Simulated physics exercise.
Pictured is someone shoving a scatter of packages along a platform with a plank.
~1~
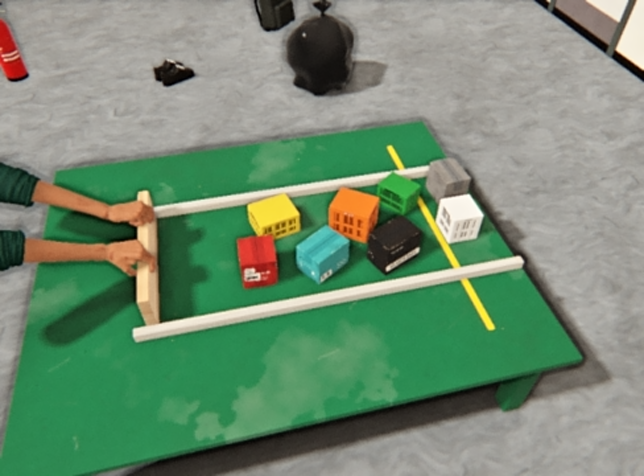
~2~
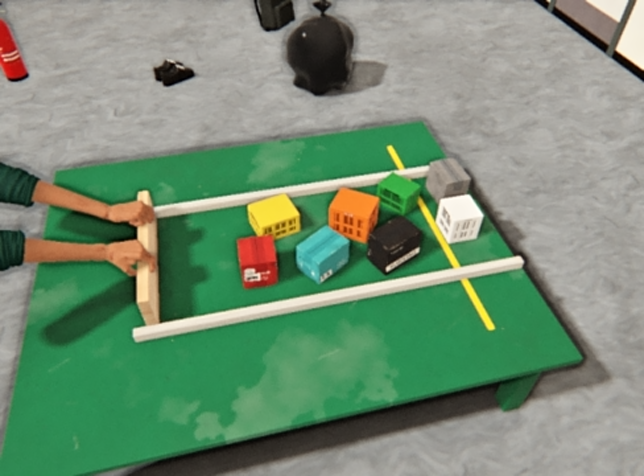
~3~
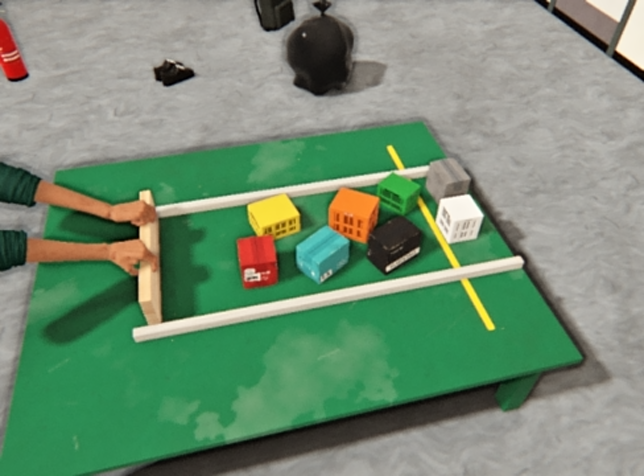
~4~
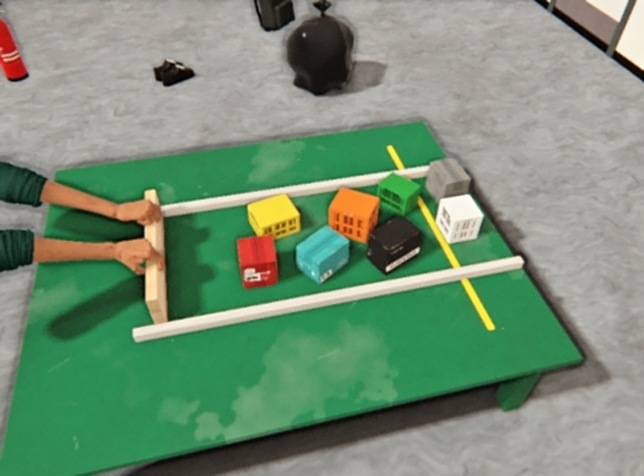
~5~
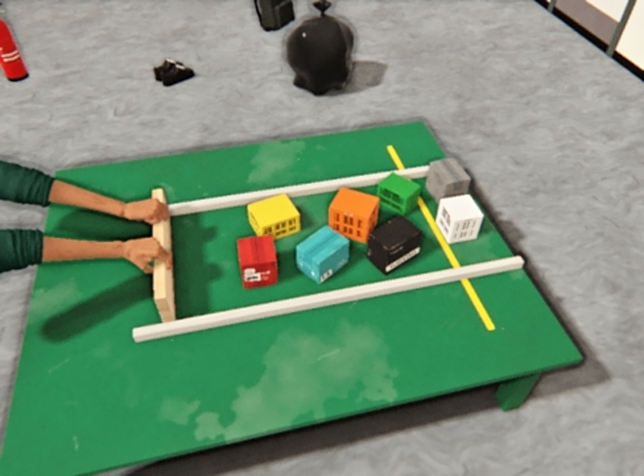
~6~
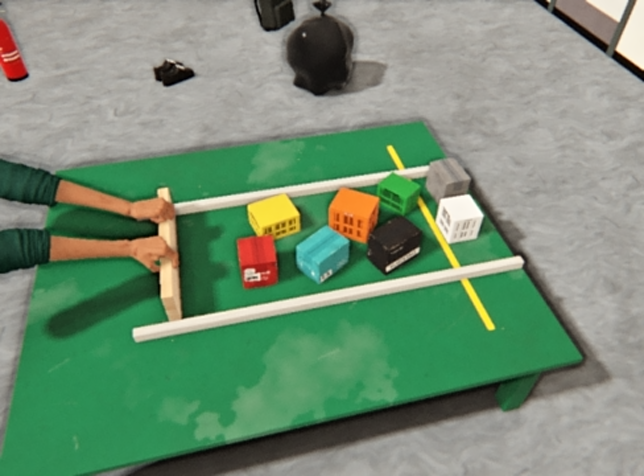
On a green platform with two white rails, eight colourful boxes sit scattered, the grey and white ones near a yellow line at the right. Two hands hold a wooden plank at the left end, nearly still at first, then push it slightly rightward, while the boxes stay where they are.
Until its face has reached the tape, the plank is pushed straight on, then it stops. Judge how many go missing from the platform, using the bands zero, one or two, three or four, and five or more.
Count: Three or four.
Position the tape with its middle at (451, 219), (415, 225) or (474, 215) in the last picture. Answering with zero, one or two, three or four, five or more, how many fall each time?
In order: 5 or more, then one to two, then more than four.
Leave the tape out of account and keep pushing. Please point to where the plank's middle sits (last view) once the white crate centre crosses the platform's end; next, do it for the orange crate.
The white crate gives roughly (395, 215), the orange crate roughly (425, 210).
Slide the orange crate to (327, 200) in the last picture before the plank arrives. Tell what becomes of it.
Result: The orange crate keeps its place.
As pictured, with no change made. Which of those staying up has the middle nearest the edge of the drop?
It's the turquoise parcel that is foremost.
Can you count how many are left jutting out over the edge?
The count is 1.
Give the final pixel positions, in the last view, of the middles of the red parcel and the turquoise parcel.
The red parcel comes to rest close to (460, 226), while the turquoise parcel rests close to (502, 235).
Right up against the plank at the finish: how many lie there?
That comes to 3.
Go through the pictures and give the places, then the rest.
Grey parcel (447, 183); white crate (459, 219); green crate (398, 194); plank (148, 255); tape (432, 222), in the first frame.
White crate (459, 219); orange crate (354, 215), in the second frame.
Green crate (398, 194); black box (394, 245), in the third frame.
Grey parcel (447, 183); yellow crate (274, 218), in the fourth frame.
White crate (459, 219); red parcel (258, 262), in the fifth frame.
Grey parcel (447, 183); white crate (459, 219); green crate (398, 194); plank (169, 252); tape (432, 222), in the sixth frame.
Soon after, none off yet; grey parcel at rest near (447, 183); white crate at rest near (459, 219); green crate at rest near (398, 194).
In the end, the number that fall off is three or four; gone, orange crate, black box, white crate and grey parcel.
